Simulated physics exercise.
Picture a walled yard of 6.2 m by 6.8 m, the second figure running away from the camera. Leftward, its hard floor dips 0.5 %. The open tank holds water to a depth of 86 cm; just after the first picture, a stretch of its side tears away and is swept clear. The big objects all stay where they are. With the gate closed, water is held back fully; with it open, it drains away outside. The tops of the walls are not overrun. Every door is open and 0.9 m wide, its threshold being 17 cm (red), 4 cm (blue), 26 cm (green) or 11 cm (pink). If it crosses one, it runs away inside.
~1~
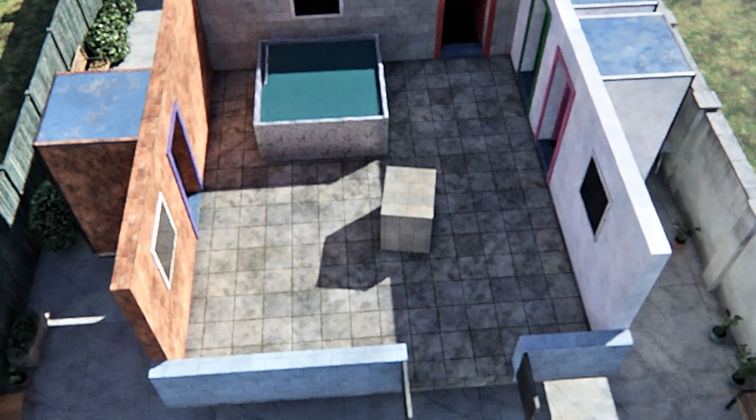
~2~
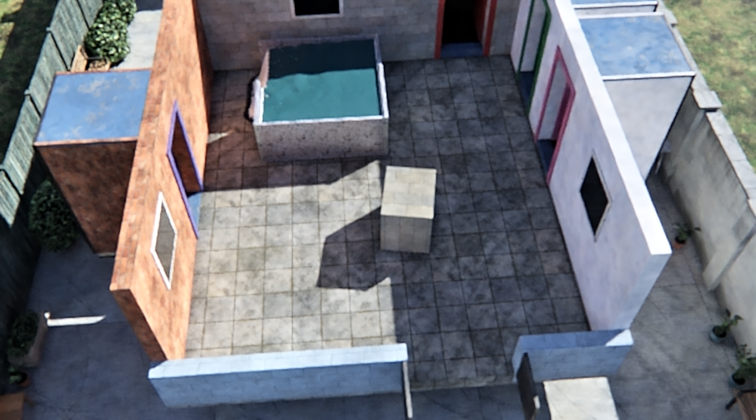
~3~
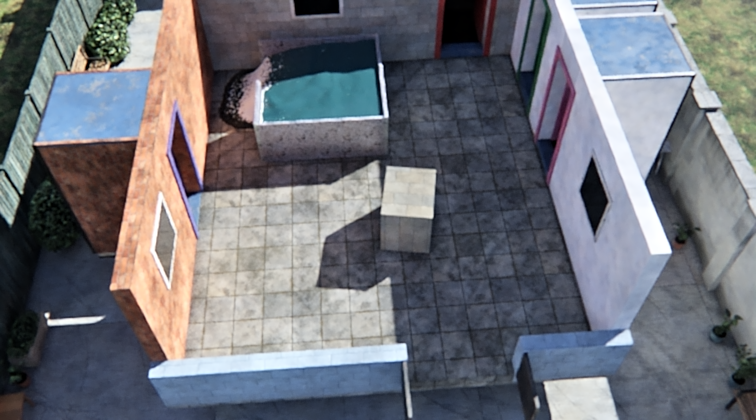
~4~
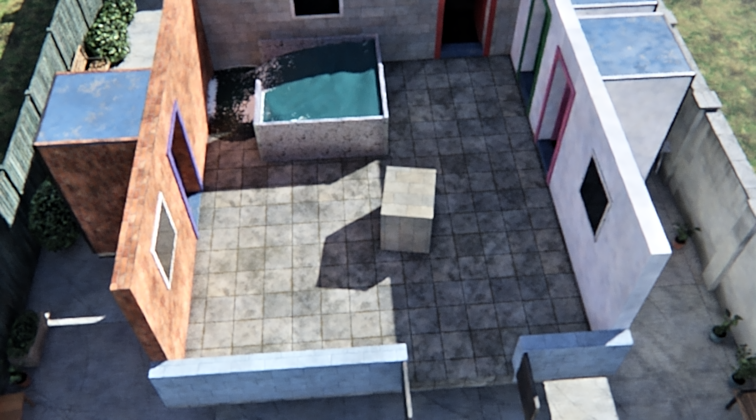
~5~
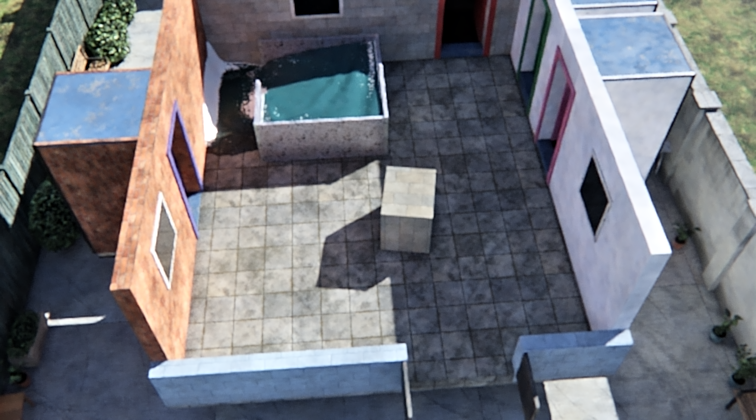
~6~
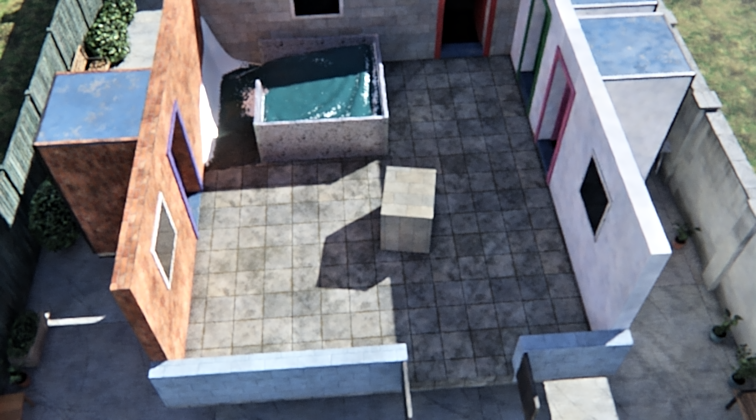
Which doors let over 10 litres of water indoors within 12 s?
At the red door the total will be lower than the limit. At the blue door the total will be higher than the limit. At the green door the total will be lower than the limit. At the pink door the total will be lower than the limit.
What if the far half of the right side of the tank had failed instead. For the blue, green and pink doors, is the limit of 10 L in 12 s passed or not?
Blue exceeds; green exceeds; pink exceeds.
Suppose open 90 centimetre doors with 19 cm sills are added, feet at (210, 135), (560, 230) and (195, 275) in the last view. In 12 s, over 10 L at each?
In turn: Beyond it, short of it, short of it.
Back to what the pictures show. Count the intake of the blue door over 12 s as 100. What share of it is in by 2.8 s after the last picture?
Estimate: Around 30 per cent.
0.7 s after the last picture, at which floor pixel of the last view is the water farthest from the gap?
That would be close to (194, 269).
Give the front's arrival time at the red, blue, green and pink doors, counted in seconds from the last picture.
Red = 1.3 s, blue = 0.3 s, green = 2.0 s, pink = 2.6 s.
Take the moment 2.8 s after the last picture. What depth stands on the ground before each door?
In centimetres - red: 4, blue: 9, green: 17, pink: 3.
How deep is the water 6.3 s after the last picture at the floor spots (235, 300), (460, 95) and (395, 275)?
Depths in turn: Roughly 10, 2 and 9 centimetres.
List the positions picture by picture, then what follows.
The first frame shows still water, 86 cm deep, in the open tank at (320, 80).
In the second frame, the front is at a hidden place, 0.7 m from the gap at (265, 87); 0.3 m2 of floor is under water; 86 cm left at the back of the open tank.
In the third frame, the front is at (226, 117), 0.9 m from the gap at (265, 87); 1.0 m2 of floor is under water; 86 cm left at the back of the open tank.
In the fourth frame, water pours out at (265, 88) and has run 1.3 m, to (215, 74); typically 15 cm deep outside, 86 cm at the open tank's back.
In the fifth frame, the front is at (207, 150), 1.7 m from the gap at (265, 88); 2.2 m2 of floor is under water; 80 cm left at the back of the open tank.
In the sixth frame, the front is at (205, 167), 2.0 m from the gap at (265, 88); 2.5 m2 of floor is under water; 72 cm left at the back of the open tank.
Then, 0.7 s after the last picture water covers 15 % of the floor and is deepest (80 cm) near (214, 76); red door not reached, blue door 6 cm at the sill, 0 L in, green door not reached, pink door not reached.
Then, 1.5 s after the last picture water covers 35 % of the floor and is deepest (60 cm) near (214, 76); red door 6 cm at the sill, 0 L in, blue door 9 cm at the sill, 2 L in, green door not reached, pink door not reached.
Then, 2.8 s after the last picture water covers 60 % of the floor and is deepest (38 cm) near (212, 94); red door 4 cm at the sill, 0 L in, blue door 9 cm at the sill, 15 L in, green door 17 cm at the sill, 0 L in, pink door 3 cm at the sill, 0 L in.
Then, 6.3 s after the last picture water covers 90 % of the floor and is deepest (24 cm) near (222, 88); red door 2 cm at the sill, 0 L in, blue door 6 cm at the sill, 37 L in, green door 8 cm at the sill, 0 L in, pink door 4 cm at the sill, 0 L in.
Then, 11.3 s after the last picture water covers 100 % of the floor and is deepest (18 cm) near (382, 67); red door 8 cm at the sill, 0 L in, blue door 10 cm at the sill, 52 L in, green door 9 cm at the sill, 0 L in, pink door 7 cm at the sill, 2 L in.
